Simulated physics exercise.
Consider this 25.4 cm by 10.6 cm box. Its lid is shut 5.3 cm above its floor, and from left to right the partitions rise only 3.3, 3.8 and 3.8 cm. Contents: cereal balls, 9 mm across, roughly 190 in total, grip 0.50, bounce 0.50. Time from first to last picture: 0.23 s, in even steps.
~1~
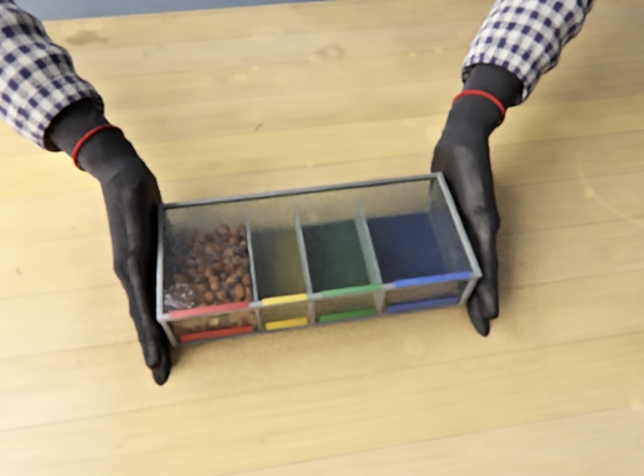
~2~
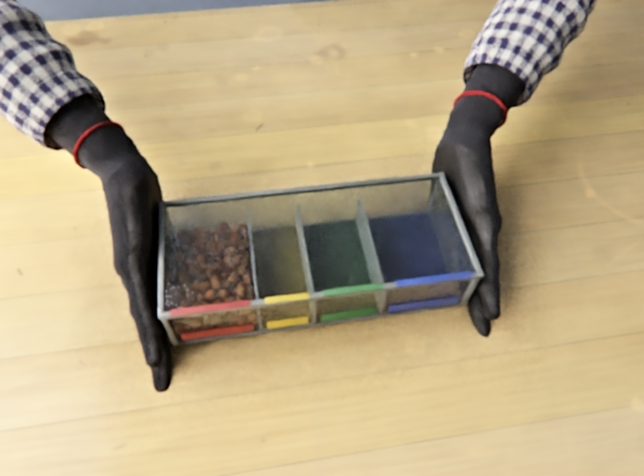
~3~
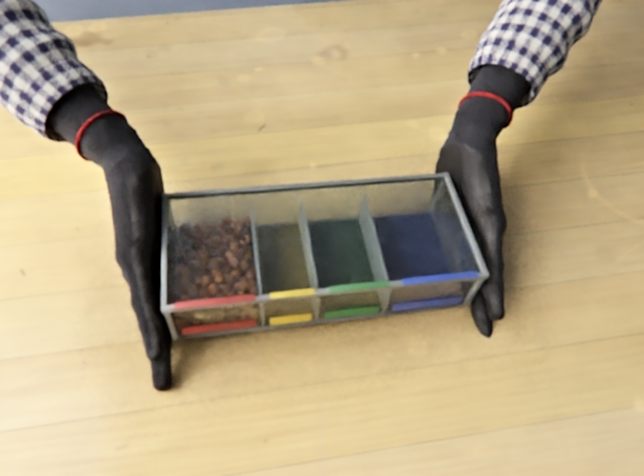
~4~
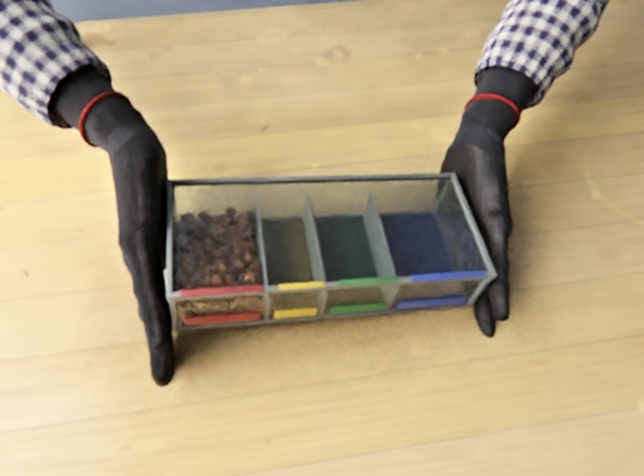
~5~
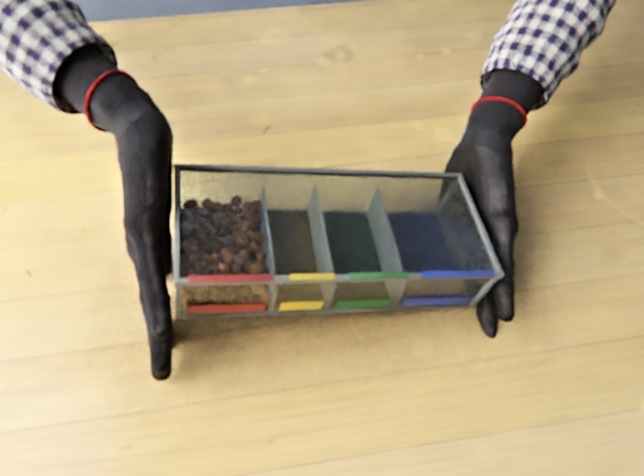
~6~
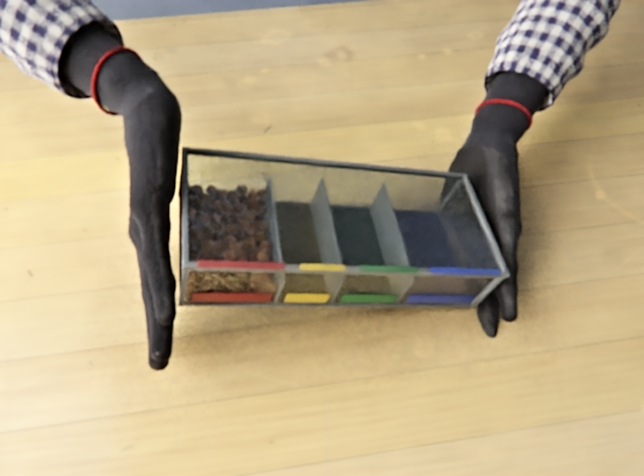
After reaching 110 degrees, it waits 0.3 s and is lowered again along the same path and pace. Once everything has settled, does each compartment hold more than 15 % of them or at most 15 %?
One by one: Red compartment: Fails to beat the threshold, blue compartment: Beats the threshold, green compartment: Fails to beat the threshold, yellow compartment: Fails to beat the threshold.
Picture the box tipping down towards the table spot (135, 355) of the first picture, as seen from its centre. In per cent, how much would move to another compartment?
Something like 0 per cent of the pieces.
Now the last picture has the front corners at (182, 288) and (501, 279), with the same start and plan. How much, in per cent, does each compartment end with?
Final per cent - red: 25; blue: 45; green: 5; yellow: 30.
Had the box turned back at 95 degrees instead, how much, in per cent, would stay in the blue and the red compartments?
Shares: Blue 55, red 20, in per cent.
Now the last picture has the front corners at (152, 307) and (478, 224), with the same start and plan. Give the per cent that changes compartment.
Then about 0 per cent.
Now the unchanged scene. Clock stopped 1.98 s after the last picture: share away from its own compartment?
Roughly 100 %.
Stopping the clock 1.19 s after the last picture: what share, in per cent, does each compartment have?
Red 15; blue 50; green 15; yellow 20.
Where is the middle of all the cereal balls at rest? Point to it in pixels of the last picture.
(431, 252).
Then, 1.19 s after the last picture, tilt 110 degrees; red 15 %, blue 50 %, green 15 %, yellow 20 %.
Then, 1.98 s after the last picture, tilt 56 degrees; blue 90 %, green 5 %, yellow 5 %.
Then, 2.79 s after the last picture, tilt 0 degrees; blue 90 %, green 5 %, yellow 5 %.
In the end, red 0 %, blue 90 %, green 5 %, yellow 5 %.
